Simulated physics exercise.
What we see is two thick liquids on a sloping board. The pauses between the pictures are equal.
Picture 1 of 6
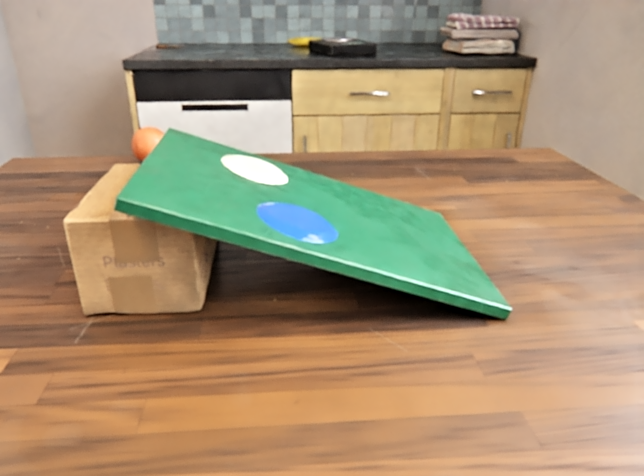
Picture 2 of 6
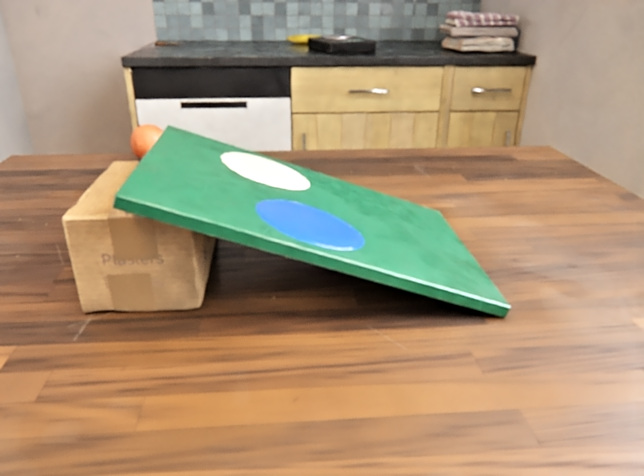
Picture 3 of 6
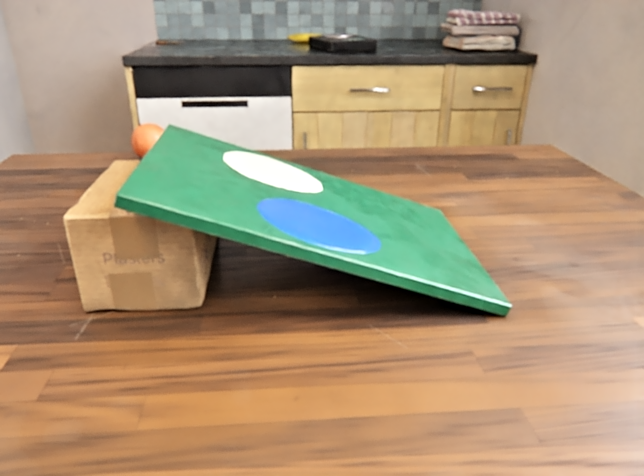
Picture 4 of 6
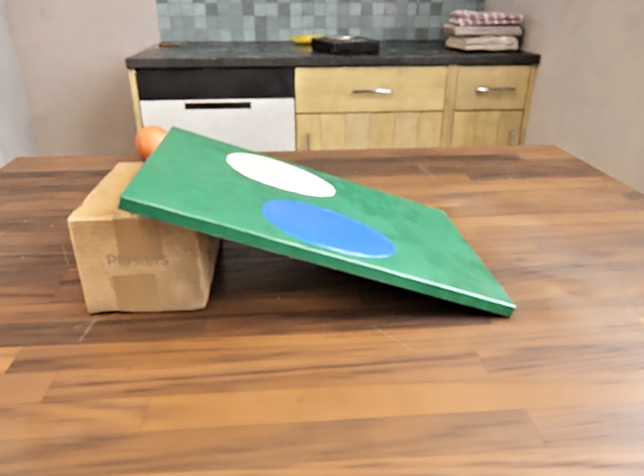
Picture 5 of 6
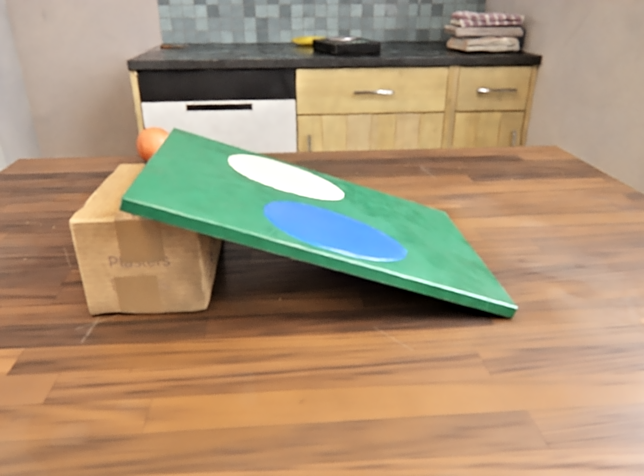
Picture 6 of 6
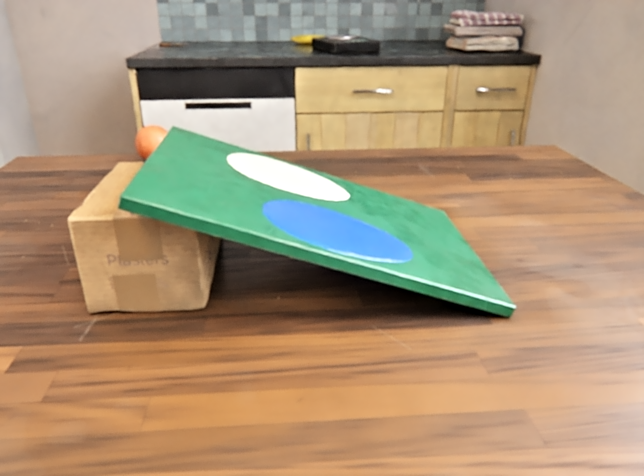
In this clip, a white patch and a blue patch of thick liquid on a green board propped against a cardboard box stretch slowly down the slope to the right, both growing longer, with the blue one staying lower.
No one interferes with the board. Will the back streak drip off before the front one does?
Watch the one at the fore - it will make it down first.
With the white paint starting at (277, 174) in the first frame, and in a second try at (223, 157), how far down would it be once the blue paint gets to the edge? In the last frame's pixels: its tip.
(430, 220); (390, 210).
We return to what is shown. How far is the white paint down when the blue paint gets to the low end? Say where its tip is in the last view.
Tip position: Around (409, 212).
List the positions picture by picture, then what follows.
The first picture shows tip of the blue paint half way down; tip of the white paint (278, 175) half way down.
The second picture shows tip of the blue paint (351, 233) half way down; tip of the white paint half way down.
The third picture shows tip of the blue paint three quarters of the way down; tip of the white paint (312, 182) half way down.
The fourth picture shows tip of the blue paint (386, 243) three quarters of the way down; tip of the white paint half way down.
The fifth picture shows tip of the blue paint three quarters of the way down; tip of the white paint (335, 190) half way down.
The sixth picture shows tip of the blue paint (404, 248) three quarters of the way down; tip of the white paint half way down.
Soon after, the blue paint is close to the edge; the white paint is three quarters of the way down.
In the end, the blue paint is at the low edge; the white paint is three quarters of the way down.
